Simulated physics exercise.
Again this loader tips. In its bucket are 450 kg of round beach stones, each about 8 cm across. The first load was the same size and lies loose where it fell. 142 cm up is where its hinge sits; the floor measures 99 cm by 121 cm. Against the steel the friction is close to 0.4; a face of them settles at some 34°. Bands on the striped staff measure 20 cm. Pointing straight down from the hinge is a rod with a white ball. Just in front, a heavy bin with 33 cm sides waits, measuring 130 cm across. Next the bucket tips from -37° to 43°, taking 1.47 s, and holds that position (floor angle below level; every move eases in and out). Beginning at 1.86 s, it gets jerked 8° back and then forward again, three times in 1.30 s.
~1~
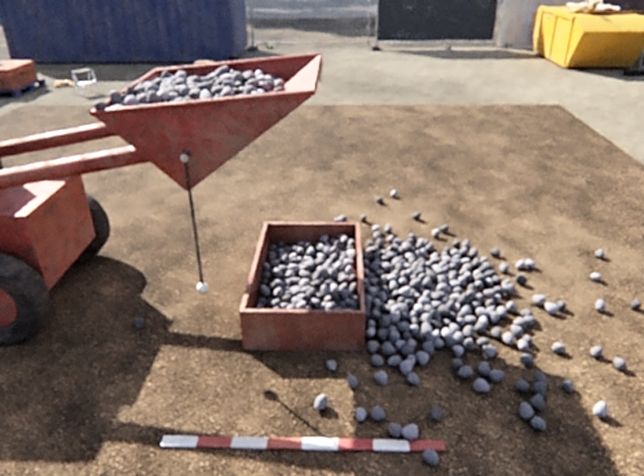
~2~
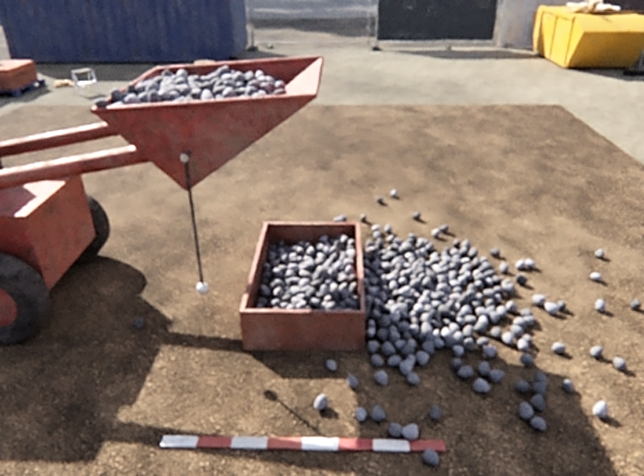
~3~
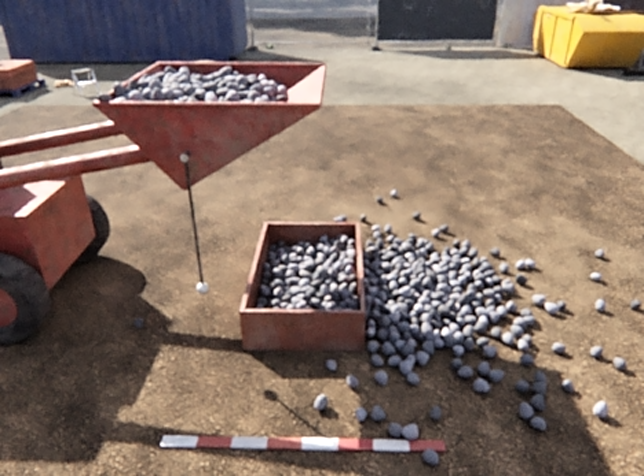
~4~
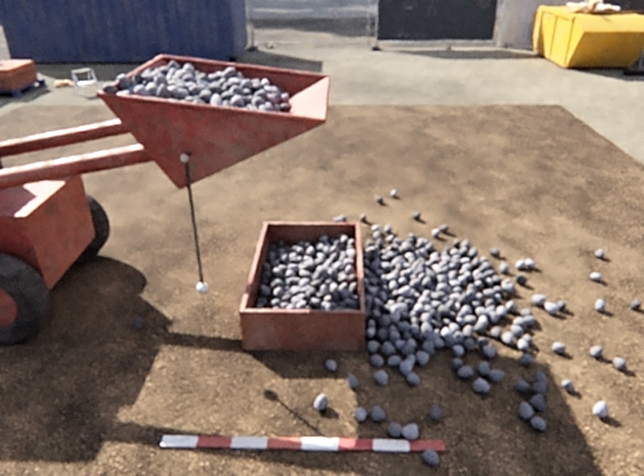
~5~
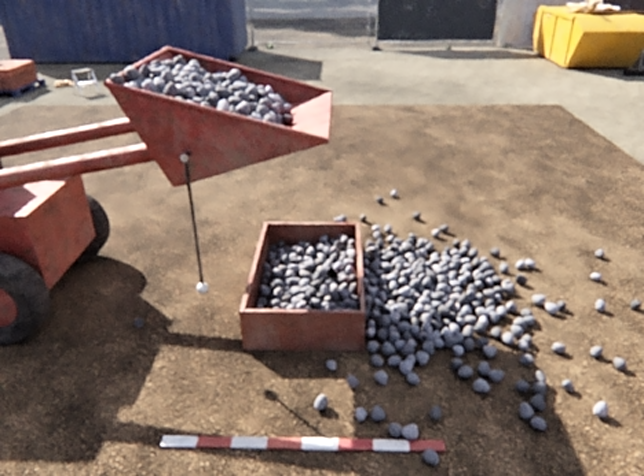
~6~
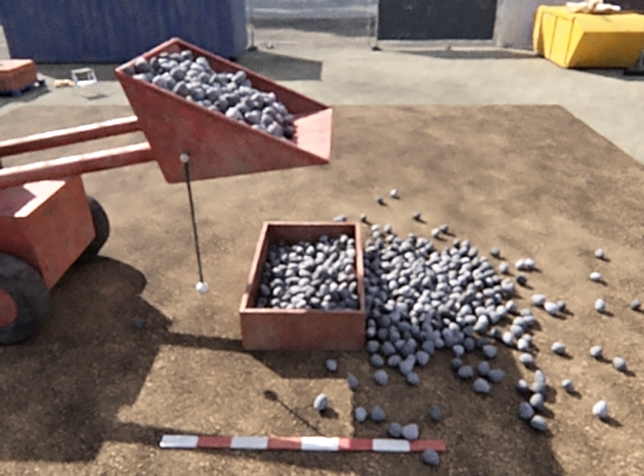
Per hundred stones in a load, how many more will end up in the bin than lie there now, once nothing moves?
Roughly 60 more per hundred.
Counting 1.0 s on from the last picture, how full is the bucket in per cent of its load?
Close to 30 in a hundred.
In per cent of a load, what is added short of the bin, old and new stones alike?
0 in a hundred.
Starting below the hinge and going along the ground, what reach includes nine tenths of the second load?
I'd say close to 160 centimetres ahead of it.
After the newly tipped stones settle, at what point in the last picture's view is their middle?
Middle: Approx. (337, 274) px.
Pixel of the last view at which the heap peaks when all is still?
I'd say somewhere near (326, 252).
Then, 0.5 s after the last picture the floor is at 30°; in per cent of one load, 99 in the bucket, 46 in the bin, 55 beside or beyond the bin; the foremost stones are at (622, 314).
Then, 1.0 s after the last picture the floor is at 43°; in per cent of one load, 31 in the bucket, 111 in the bin, 58 beside or beyond the bin; the foremost stones are at (622, 314).
Then, 3.0 s after the last picture the floor is at 43°; in per cent of one load, 0 in the bucket, 1 short of the bin, 105 in the bin, 94 beside or beyond the bin; the foremost stones are at (622, 314).
Then, 5.7 s after the last picture the floor is at 43°; in per cent of one load, 0 in the bucket, 1 short of the bin, 105 in the bin, 94 beside or beyond the bin; the foremost stones are at (622, 314). Net gain in the bin, 60.
